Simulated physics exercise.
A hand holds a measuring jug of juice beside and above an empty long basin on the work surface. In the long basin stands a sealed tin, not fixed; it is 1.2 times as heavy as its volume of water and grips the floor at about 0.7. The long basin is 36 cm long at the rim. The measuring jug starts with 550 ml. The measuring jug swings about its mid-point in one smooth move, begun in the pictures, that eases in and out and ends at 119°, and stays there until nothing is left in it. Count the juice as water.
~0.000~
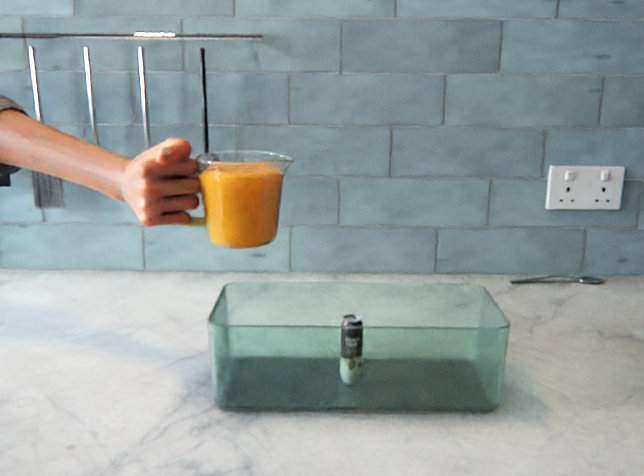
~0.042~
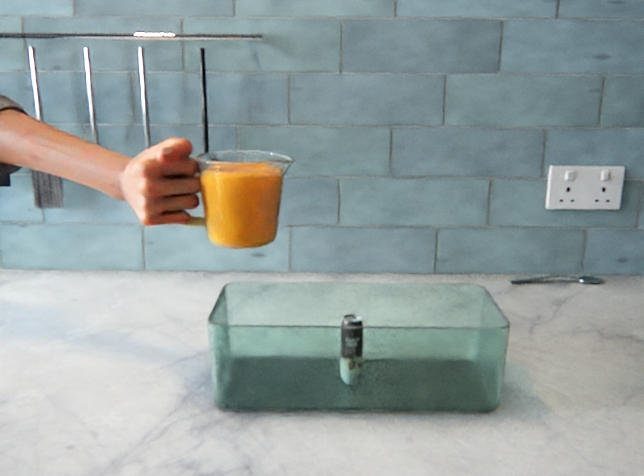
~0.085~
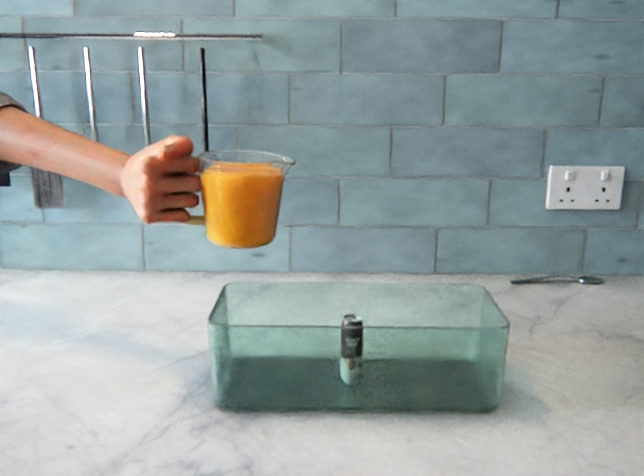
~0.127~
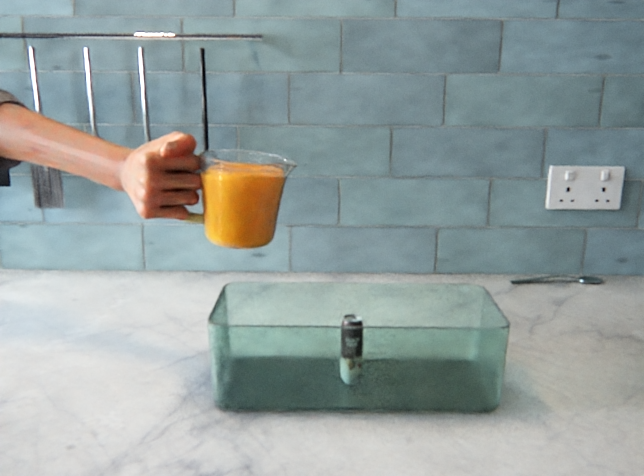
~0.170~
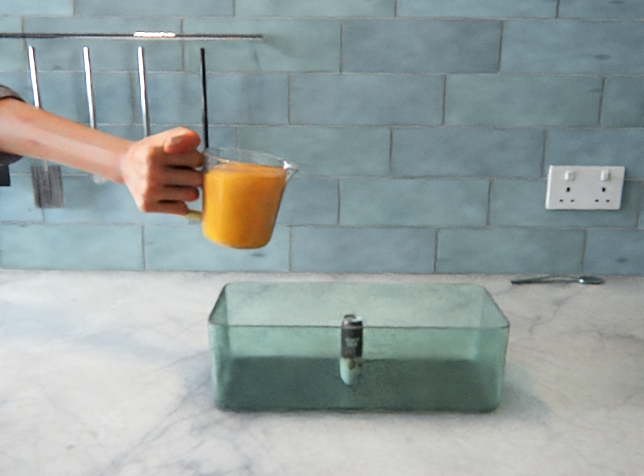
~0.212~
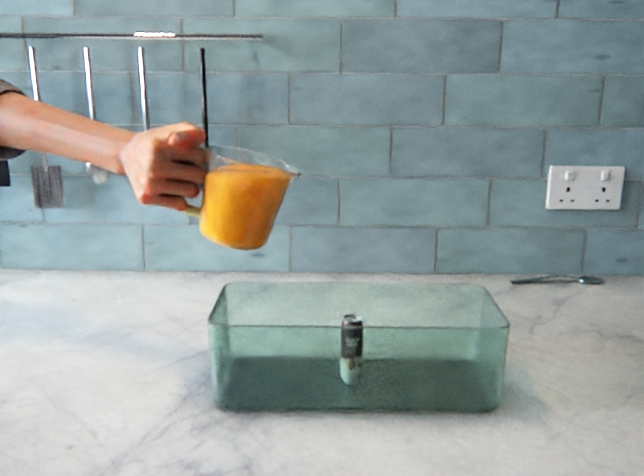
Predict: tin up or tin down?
The tin topples.
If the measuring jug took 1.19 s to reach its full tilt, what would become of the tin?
Then it falls.
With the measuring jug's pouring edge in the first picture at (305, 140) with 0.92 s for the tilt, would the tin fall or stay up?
Then it falls.
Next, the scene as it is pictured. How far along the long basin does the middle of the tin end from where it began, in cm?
Some 8.5 cm.
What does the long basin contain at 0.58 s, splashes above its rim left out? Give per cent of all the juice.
About 12 per cent.
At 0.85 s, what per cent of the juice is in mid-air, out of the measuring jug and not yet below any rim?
About 10 per cent.
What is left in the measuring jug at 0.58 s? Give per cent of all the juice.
About 62 per cent.
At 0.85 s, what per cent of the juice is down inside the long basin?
About 84 per cent.
Then, 0.58 s in, the tilt is 81° and 63 per cent is still to pour; the tin stands where it began.
Then, 0.85 s in, the tilt is 116° and 6 per cent is still to pour; the tin leans 8°.
Then, 1.13 s in, the tilt is 119° and 0 per cent is still to pour; the tin lies on its side.
Then, 1.44 s in, the tilt is 119° and 0 per cent is still to pour; the tin lies on its side.
Finally, the tin lies on its side.
